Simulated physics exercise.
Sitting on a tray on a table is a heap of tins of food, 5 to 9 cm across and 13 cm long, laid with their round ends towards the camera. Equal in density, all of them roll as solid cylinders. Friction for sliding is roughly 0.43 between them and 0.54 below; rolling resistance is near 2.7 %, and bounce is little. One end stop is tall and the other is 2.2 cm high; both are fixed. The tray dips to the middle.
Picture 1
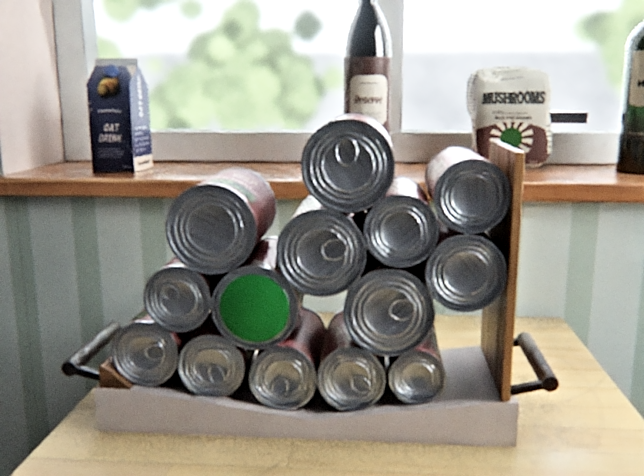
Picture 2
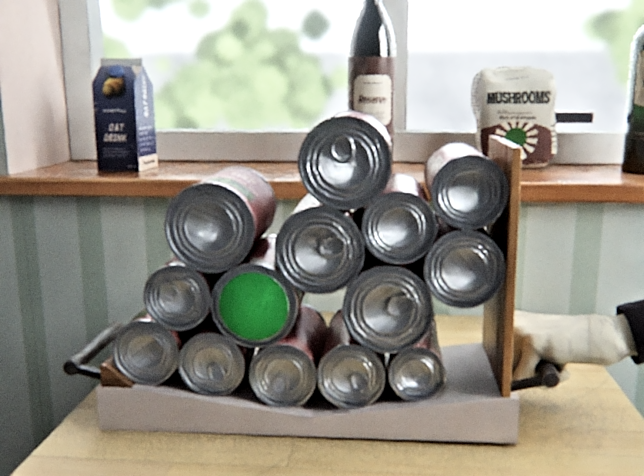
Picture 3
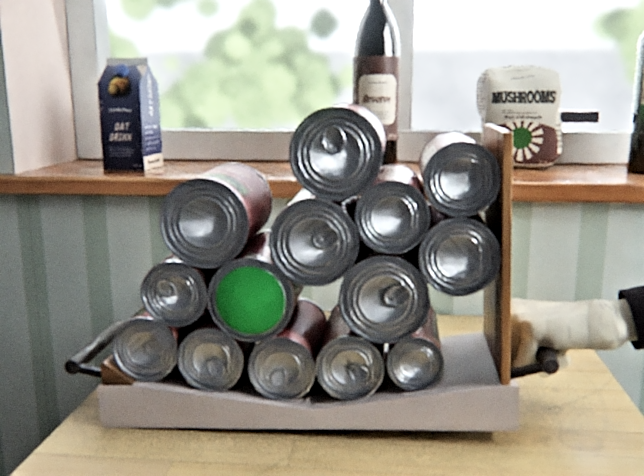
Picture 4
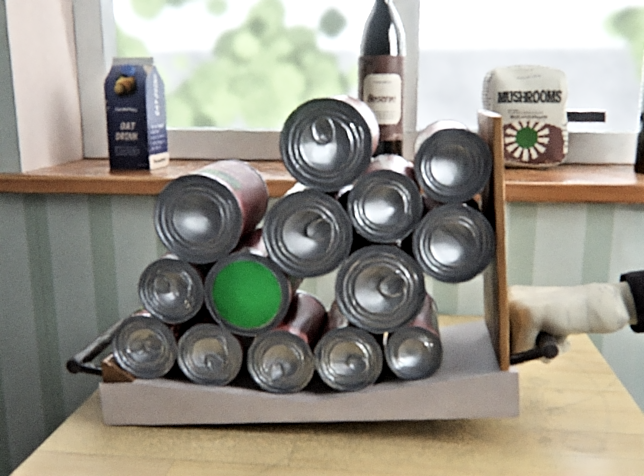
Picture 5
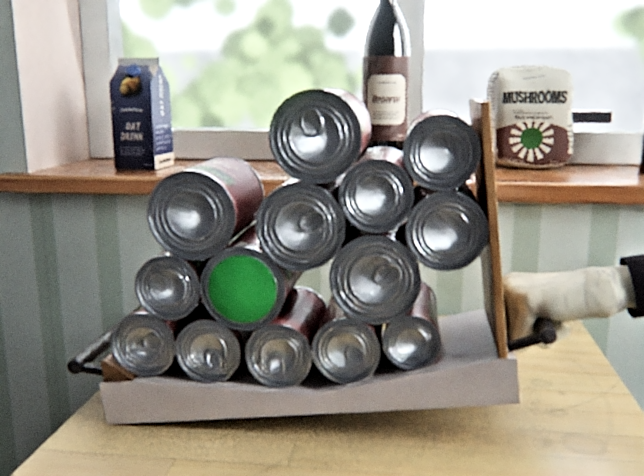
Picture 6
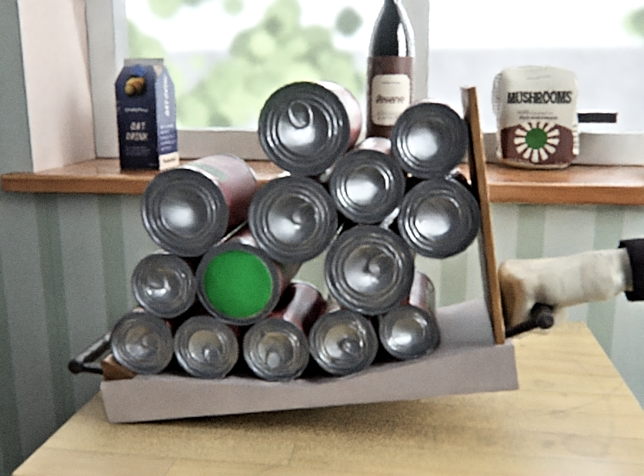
On a table by a window, a gloved hand slowly raises the right end of a tray of stacked tins.
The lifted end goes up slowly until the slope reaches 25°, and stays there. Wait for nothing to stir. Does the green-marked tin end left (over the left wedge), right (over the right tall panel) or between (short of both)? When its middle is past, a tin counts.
For the green-marked tin it is left.
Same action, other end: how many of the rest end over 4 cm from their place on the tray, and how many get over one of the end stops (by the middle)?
That gives 0 for the first count and 0 for the second.
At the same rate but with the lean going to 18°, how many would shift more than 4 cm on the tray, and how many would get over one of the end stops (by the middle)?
Shifted 1, out 0.
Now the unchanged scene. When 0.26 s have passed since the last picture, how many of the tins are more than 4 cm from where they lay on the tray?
By that point it's 0 of them.
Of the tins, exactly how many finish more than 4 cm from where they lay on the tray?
The number is exactly 14.
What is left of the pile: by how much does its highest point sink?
Around 19 centimetres.
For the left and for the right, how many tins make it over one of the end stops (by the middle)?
Left 13, right 0.
Then, 0.66 s after the last picture, right end up 25°; 0 now displaced over 4 cm; not one over the end stops; green 0.4 cm left (moves measured on the tray).
Then, 1.25 s after the last picture, right end up 25°; 5 now displaced over 4 cm; 3 over the left wedge; green 3.2 cm left and 0.8 cm up.
Then, 2.63 s after the last picture, right end up 25°; 14 now displaced over 4 cm; 13 over the left wedge; green fallen off to the left.
At rest 4.1 s after the last picture, 14 moved over 4 cm; 13 over the left wedge; green fallen off to the left; top of the pile 10 cm high, from 28 cm.
